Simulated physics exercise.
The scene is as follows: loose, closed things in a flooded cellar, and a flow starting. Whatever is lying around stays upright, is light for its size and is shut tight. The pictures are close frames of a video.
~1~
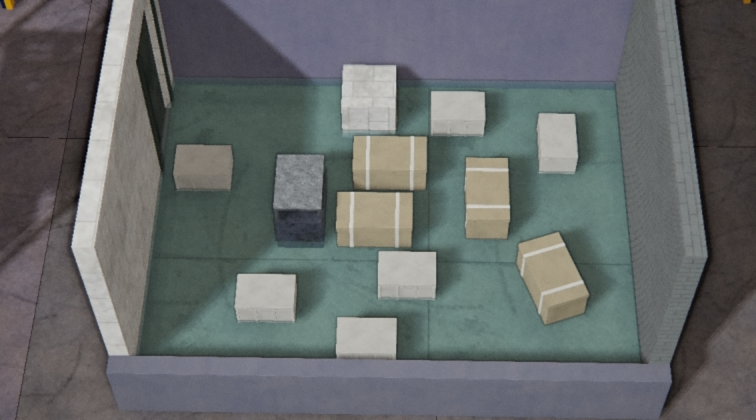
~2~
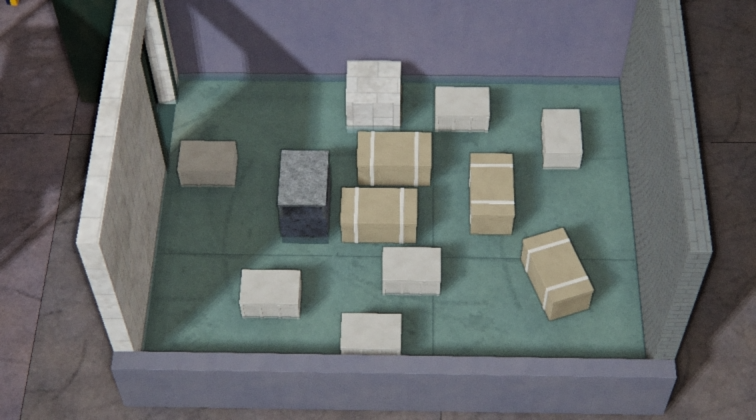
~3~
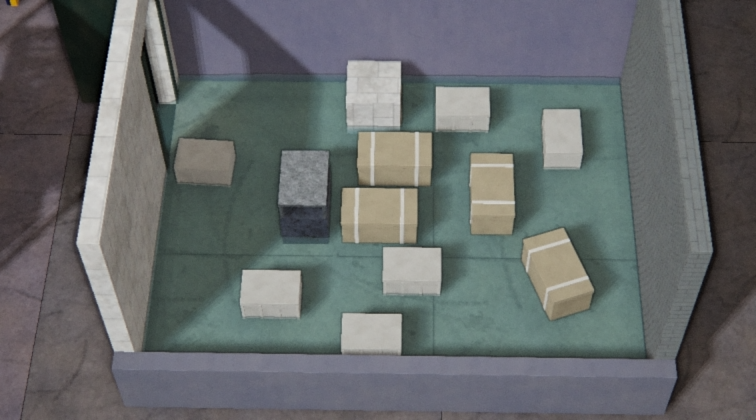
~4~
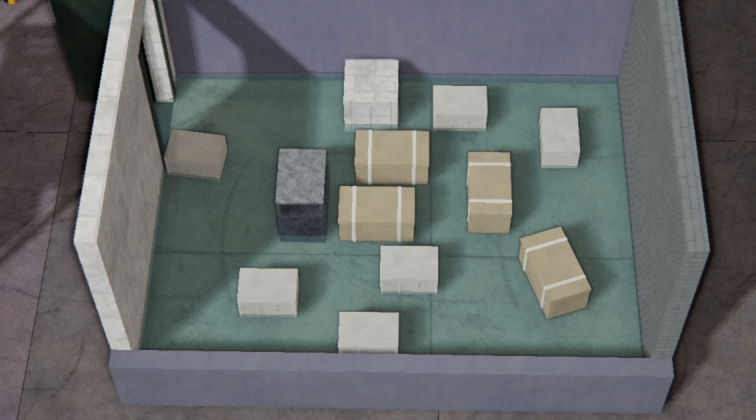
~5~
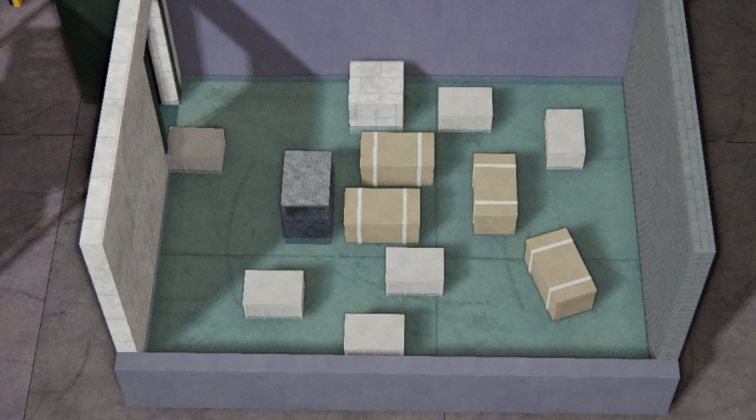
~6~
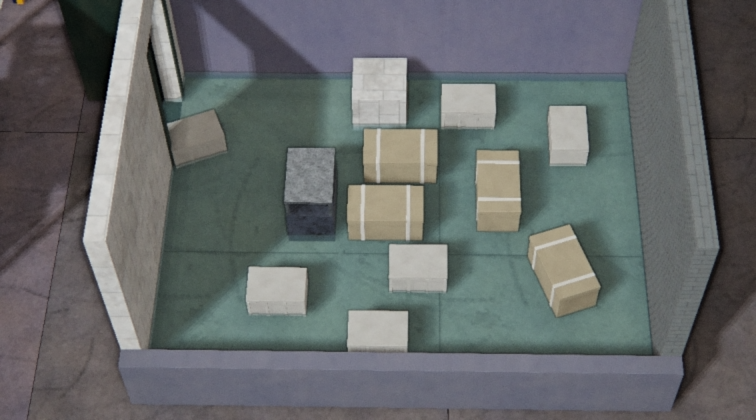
A small brown-gray block near the left wall slid slowly up and to the left, turning slightly against the wall, while the other white, tan and dark blocks in the walled enclosure stayed put.
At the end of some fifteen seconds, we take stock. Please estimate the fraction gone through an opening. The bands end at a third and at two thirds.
My guess is that a minority below one third is carried off.
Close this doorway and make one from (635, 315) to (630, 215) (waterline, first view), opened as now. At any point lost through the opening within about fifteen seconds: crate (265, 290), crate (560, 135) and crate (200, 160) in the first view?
Sequentially: Remains, escapes, remains.
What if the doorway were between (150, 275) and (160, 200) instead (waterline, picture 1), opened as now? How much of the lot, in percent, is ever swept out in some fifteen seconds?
I'd say around 20 percent.
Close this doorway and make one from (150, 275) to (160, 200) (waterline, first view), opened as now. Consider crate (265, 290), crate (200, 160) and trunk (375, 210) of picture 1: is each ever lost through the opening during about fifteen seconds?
First flushed away, then flushed away, then held back.
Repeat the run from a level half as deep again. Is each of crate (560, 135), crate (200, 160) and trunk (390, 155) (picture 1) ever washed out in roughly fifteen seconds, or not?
So, in the listed order, they end up not lost, flushed out and flushed out.
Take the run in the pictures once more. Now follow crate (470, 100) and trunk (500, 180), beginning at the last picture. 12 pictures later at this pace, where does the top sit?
The first should be near (438, 103), the second near (465, 177).
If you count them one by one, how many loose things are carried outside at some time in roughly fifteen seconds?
My tally gives 1.
A moment on, 1 of 10 are out; 9 afloat.
Next, 1 of 10 are out; 9 afloat.
Later, 1 of 10 are out; 9 afloat.
In the end, 1 of 10 are out; 9 afloat.
